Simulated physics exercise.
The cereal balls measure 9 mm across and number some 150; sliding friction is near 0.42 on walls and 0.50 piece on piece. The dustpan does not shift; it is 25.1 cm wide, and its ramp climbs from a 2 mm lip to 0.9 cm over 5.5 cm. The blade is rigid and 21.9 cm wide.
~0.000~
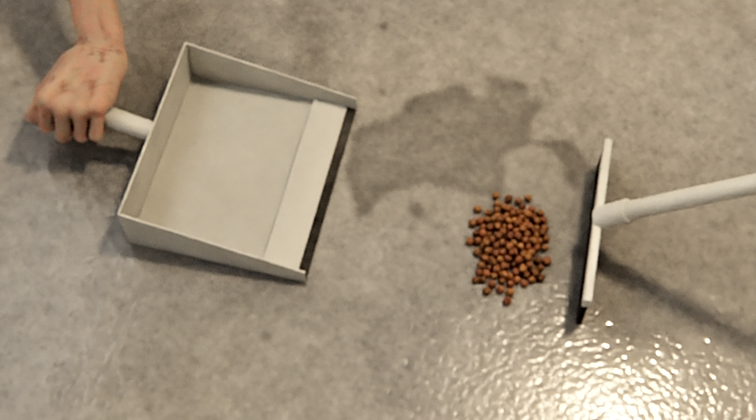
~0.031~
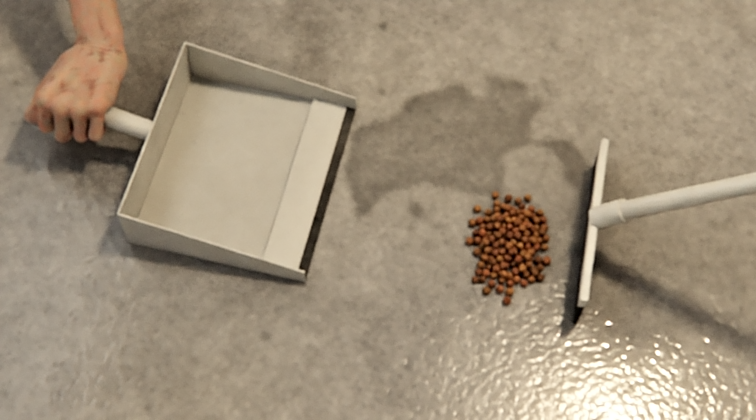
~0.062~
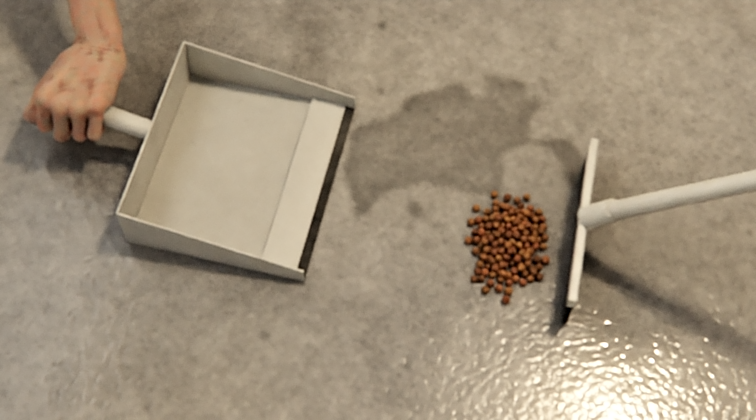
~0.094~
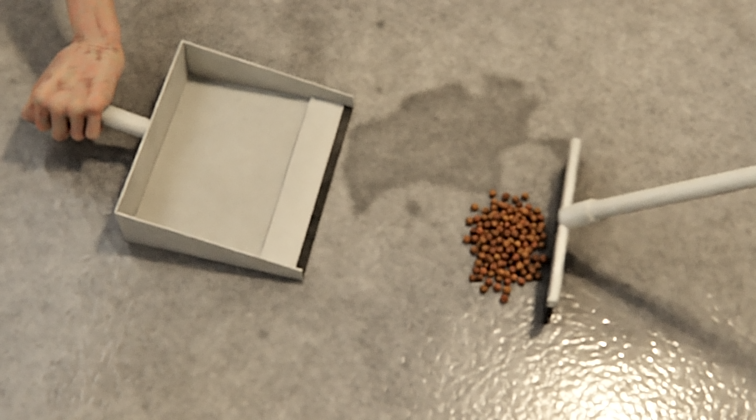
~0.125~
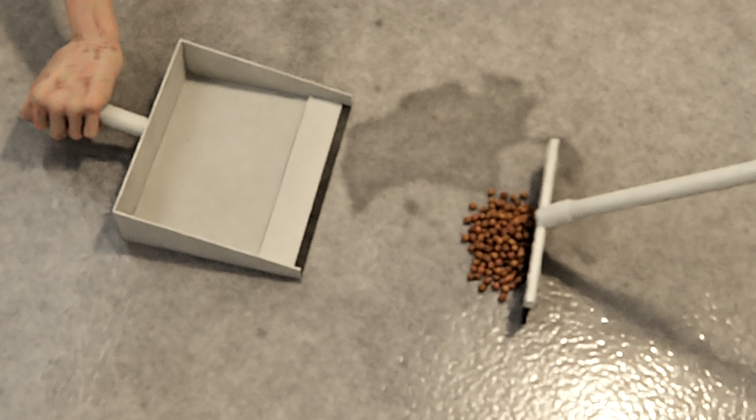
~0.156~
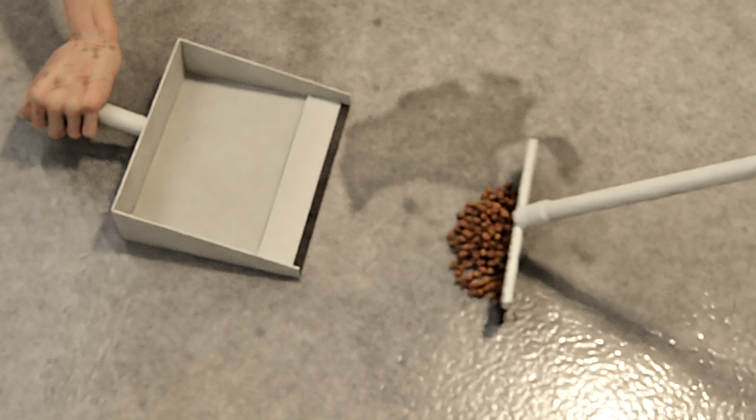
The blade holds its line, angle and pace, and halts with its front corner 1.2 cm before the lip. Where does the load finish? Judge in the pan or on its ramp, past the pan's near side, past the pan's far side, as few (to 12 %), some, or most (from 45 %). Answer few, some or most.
In the pan or on its ramp: Most; past the pan's near side: Some; past the pan's far side: Few.
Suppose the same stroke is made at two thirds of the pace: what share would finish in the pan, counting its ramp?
In that case some 50 per cent.
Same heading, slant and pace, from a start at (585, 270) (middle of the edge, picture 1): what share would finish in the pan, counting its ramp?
About 50 per cent.
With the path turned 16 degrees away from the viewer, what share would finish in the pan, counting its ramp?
It would be near 70 per cent.
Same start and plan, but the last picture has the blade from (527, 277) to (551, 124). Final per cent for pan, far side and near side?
Pan 55, far 0, near 0.
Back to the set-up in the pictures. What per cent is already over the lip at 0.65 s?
Near 55 per cent so far.
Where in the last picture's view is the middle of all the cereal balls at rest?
Around (292, 233).
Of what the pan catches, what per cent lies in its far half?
About 20 per cent.
After 0.31 s, middle of the blade 12 cm from the lip; 0 % over the lip, far side 0 %, near side 5 %.
After 0.41 s, middle of the blade 5 cm from the lip; 0 % over the lip, far side 0 %, near side 15 %.
After 0.65 s, middle of the blade 2 cm from the lip; 55 % over the lip, far side 0 %, near side 20 %.
In the end, at 1.1 s, pan 55 %, near side 20 %, far side 0 %, in front of the lip or behind the blade 20 %.
